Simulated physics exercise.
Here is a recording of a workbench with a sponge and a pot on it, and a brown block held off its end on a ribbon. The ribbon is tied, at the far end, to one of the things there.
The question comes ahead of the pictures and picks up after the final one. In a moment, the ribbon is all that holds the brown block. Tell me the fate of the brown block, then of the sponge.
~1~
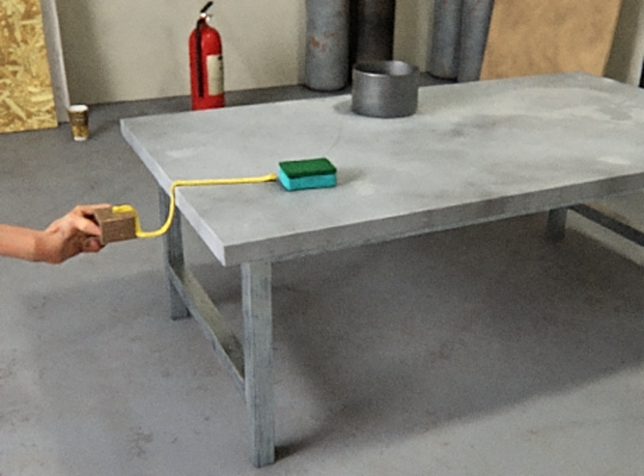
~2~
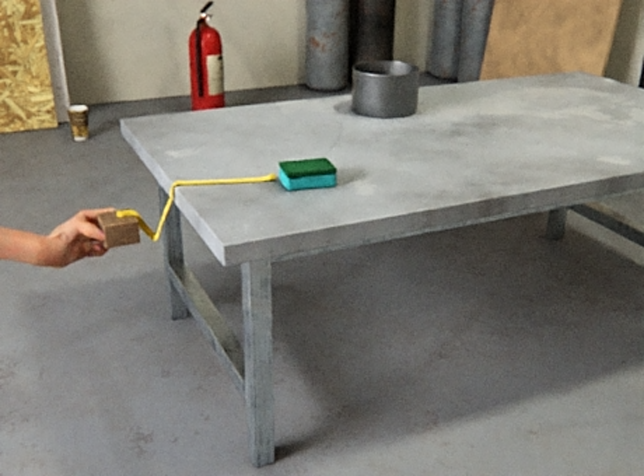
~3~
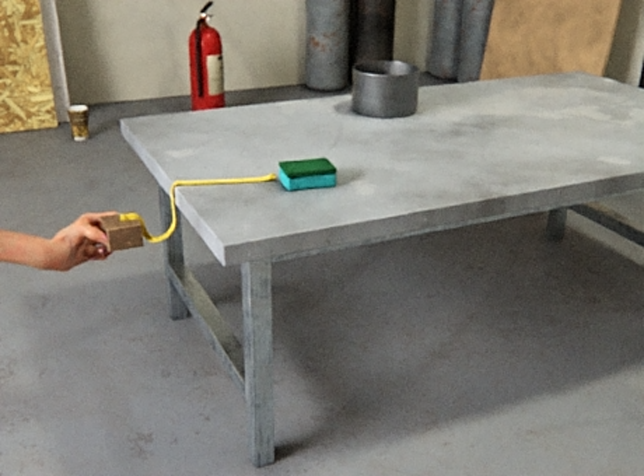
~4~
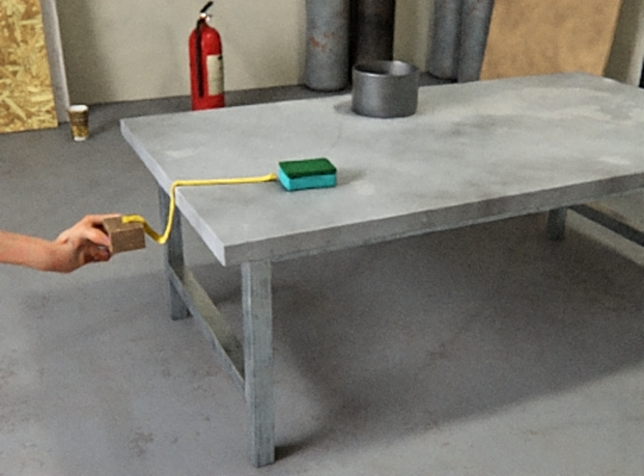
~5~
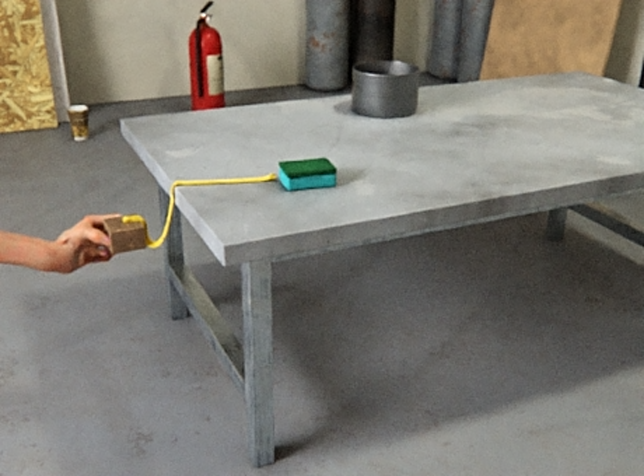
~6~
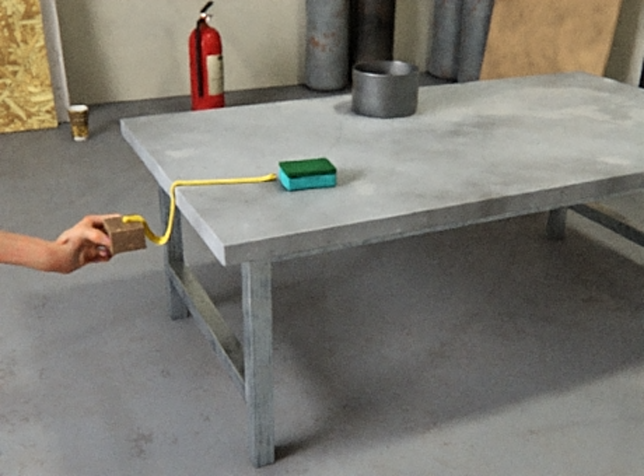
Well, the brown block gets all the way down and the sponge is taken down too by the finish.
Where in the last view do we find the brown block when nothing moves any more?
I'd mark it close to (216, 420).
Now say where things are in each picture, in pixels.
In the first frame, brown block (115, 224); pot (386, 68); sponge (308, 165).
In the second frame, brown block (119, 228).
In the third frame, brown block (122, 231).
In the fourth frame, brown block (124, 233); ribbon through (220, 182) (173, 197).
In the fifth frame, brown block (124, 234); ribbon through (220, 182) (173, 197).
In the sixth frame, brown block (124, 234); pot (386, 68); sponge (308, 165); ribbon tied to the sponge, with little slack.
Then, 0.34 s after the last picture, block below the edge near (156, 373); pot unmoved; sponge tugged along near (198, 167).
Then, 0.62 s after the last picture, block on the floor near (210, 413); pot unmoved; sponge down on the floor.
At rest, block on the floor near (216, 420); pot unmoved; sponge down on the floor. The brown block reaches the floor and the sponge gets pulled over the edge.
